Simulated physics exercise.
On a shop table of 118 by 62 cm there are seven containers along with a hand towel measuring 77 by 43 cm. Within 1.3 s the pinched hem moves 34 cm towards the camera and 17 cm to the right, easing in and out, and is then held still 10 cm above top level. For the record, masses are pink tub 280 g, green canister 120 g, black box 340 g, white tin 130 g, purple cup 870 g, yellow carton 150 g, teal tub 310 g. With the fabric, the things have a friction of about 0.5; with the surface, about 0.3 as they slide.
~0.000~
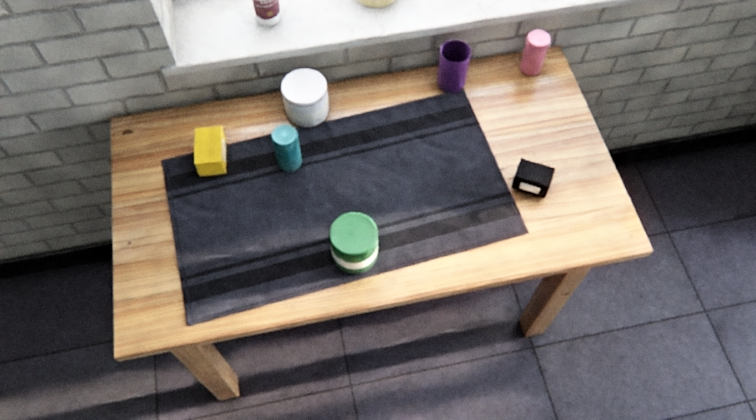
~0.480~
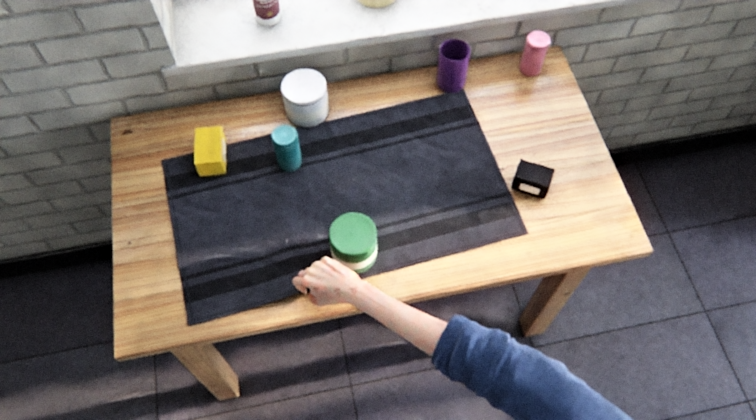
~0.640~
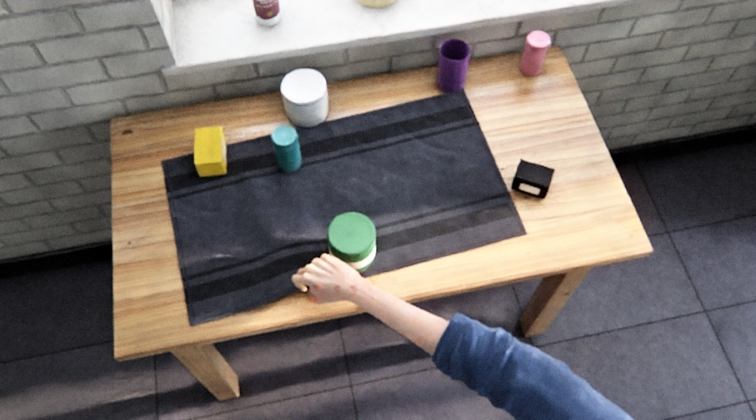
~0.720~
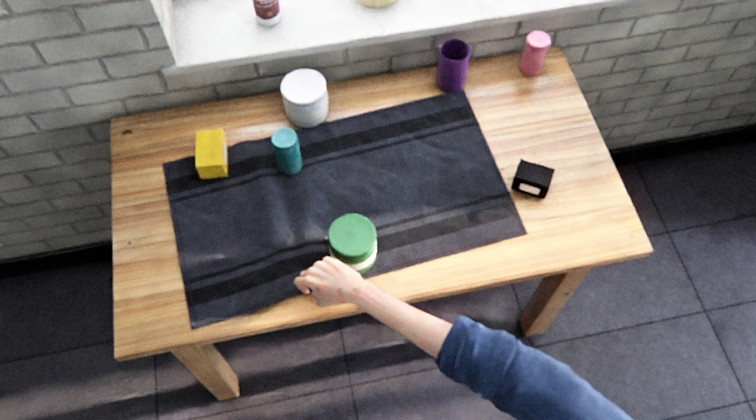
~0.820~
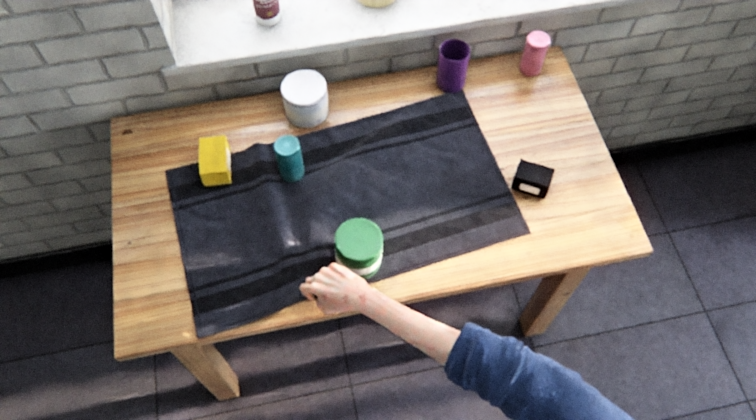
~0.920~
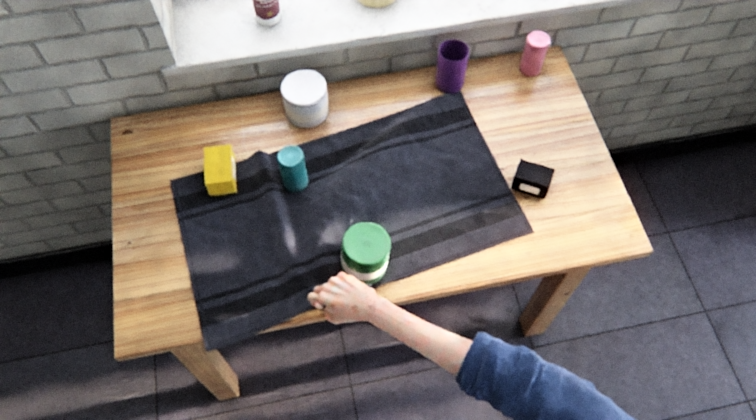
A hand reached in, pinched the near edge of the dark cloth on the wooden table and slowly pulled it a little closer and rightward, shifting the green canister, teal tub and yellow carton with it.
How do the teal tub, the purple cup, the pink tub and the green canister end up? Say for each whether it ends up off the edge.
Off the edge? Teal tub: Yes, off; purple cup: No, still on; pink tub: No, still on; green canister: Yes, off.
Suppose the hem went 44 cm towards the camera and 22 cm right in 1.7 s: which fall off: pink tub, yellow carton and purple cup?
Then pink tub holds on, yellow carton is lost over the edge and purple cup holds on.
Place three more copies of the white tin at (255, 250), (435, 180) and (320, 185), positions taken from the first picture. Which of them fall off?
In turn: Falls off, drops off, drops off.
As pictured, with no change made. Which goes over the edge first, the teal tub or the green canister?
First: Green.
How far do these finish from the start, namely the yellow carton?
The yellow carton goes over the edge.
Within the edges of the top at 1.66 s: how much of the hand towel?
I'd estimate close to 25 per cent.
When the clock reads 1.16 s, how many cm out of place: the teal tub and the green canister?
Roughly teal tub 15 cm and green canister 15 cm.
By 1.2 s, 85 % of the hand towel is still over the top; teal tub 16 cm off its start, green canister 13 cm off its start, yellow carton 16 cm off its start.
By 1.4 s, 60 % of the hand towel is still over the top; teal tub 29 cm off its start, green canister on its side, 25 cm off its start, yellow carton 28 cm off its start.
By 1.7 s, 25 % of the hand towel is still over the top; teal tub 40 cm off its start at (346, 297), green canister over the edge, yellow carton 38 cm off its start at (274, 276).
By 1.9 s, 0 % of the hand towel is still over the top; teal tub over the edge, green canister over the edge, yellow carton 48 cm off its start.
By 3.5 s, 0 % of the hand towel is still over the top; teal tub over the edge, green canister over the edge, purple cup 1 cm off its start at (452, 53), pink tub 0 cm off its start at (539, 39).
